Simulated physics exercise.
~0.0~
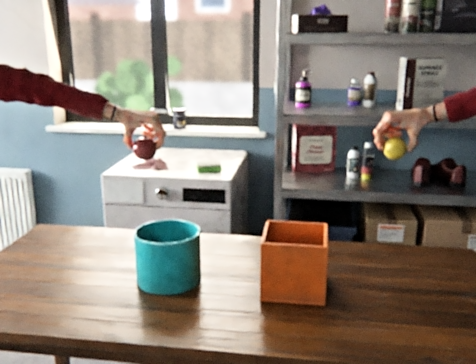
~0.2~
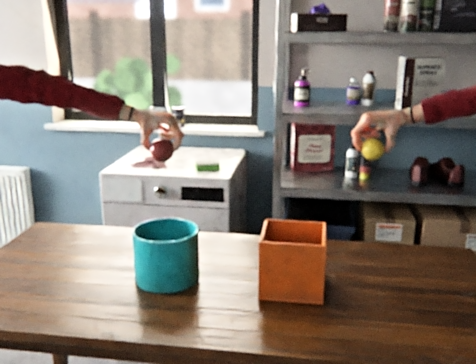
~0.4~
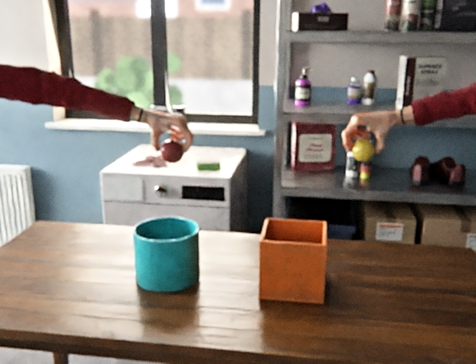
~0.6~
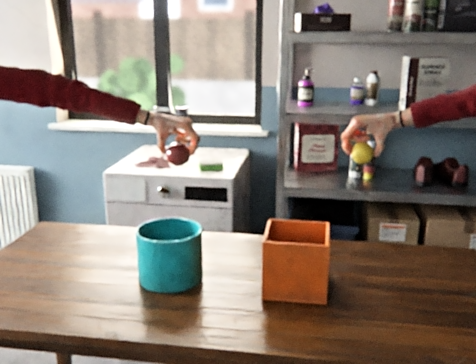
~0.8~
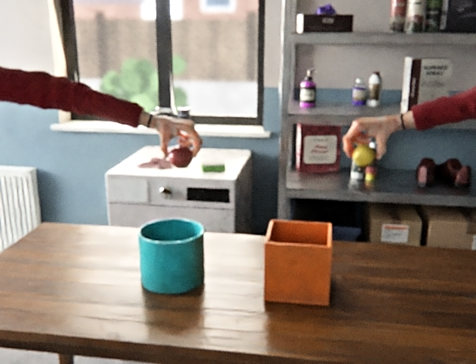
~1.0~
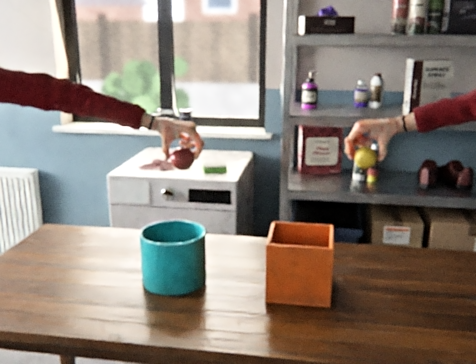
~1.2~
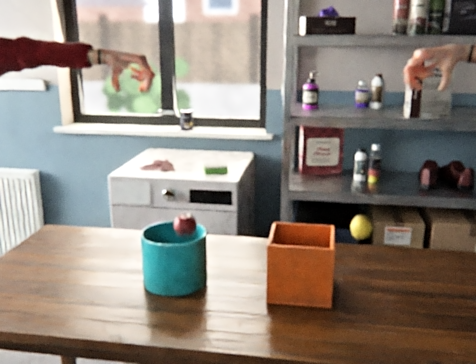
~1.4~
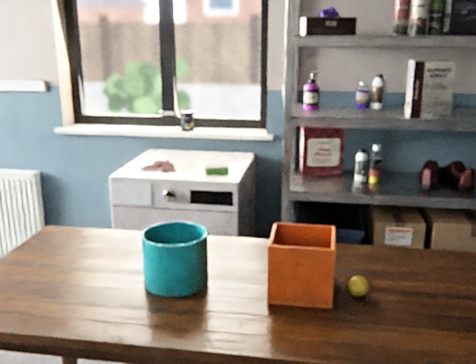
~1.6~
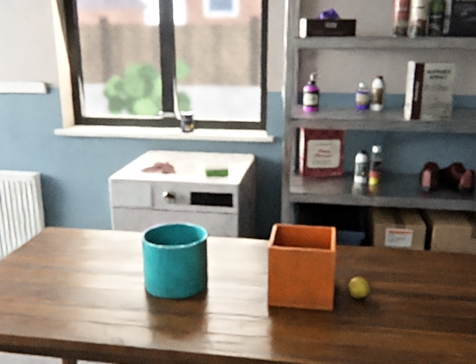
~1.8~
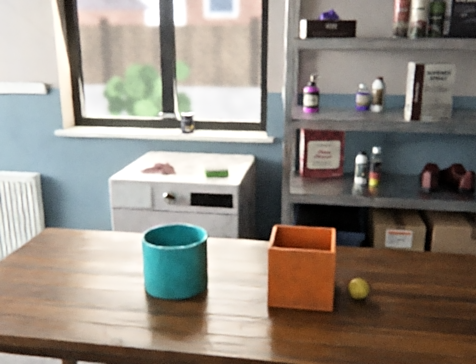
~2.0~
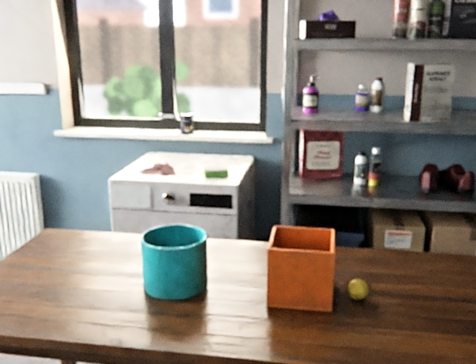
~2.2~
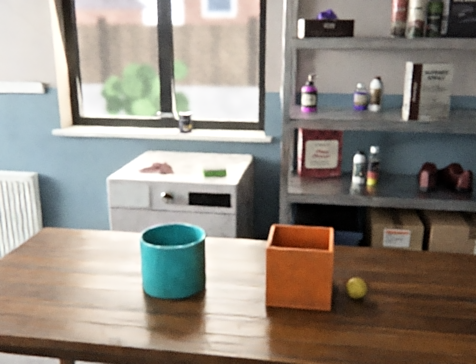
Two hands releasing a red apple and a lemon, the apple dropping into a teal container, the lemon landing beside an orange one.
